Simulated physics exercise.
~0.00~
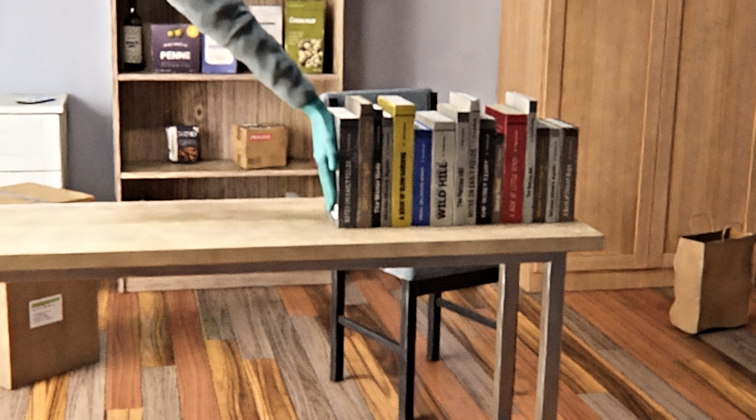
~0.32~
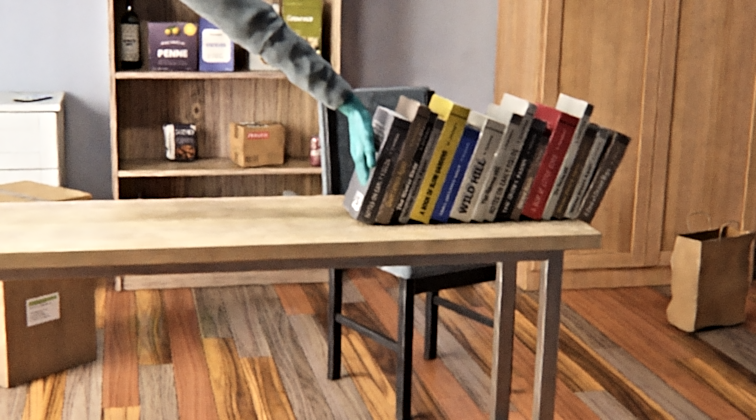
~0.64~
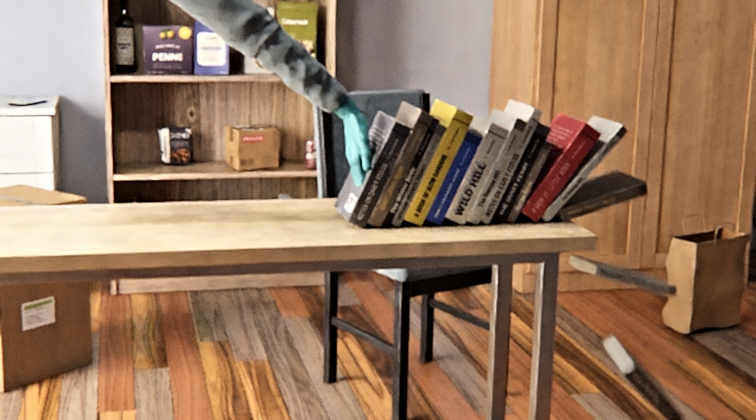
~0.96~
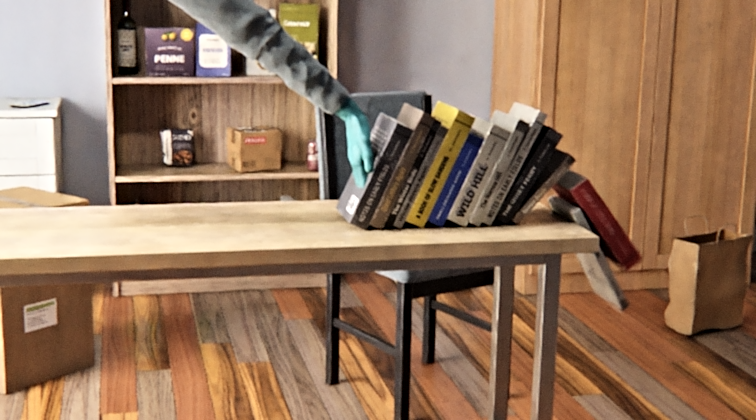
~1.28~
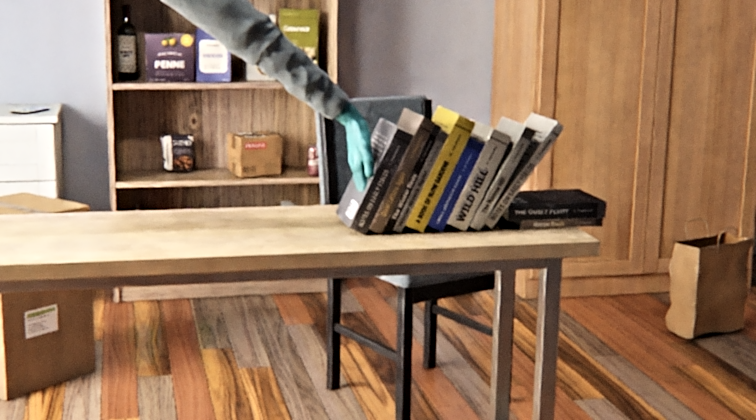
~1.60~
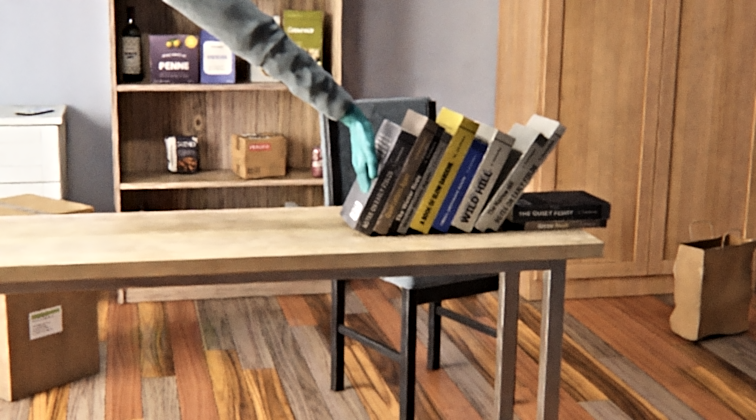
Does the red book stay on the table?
No, the red book tips over and goes off the right end of the table.
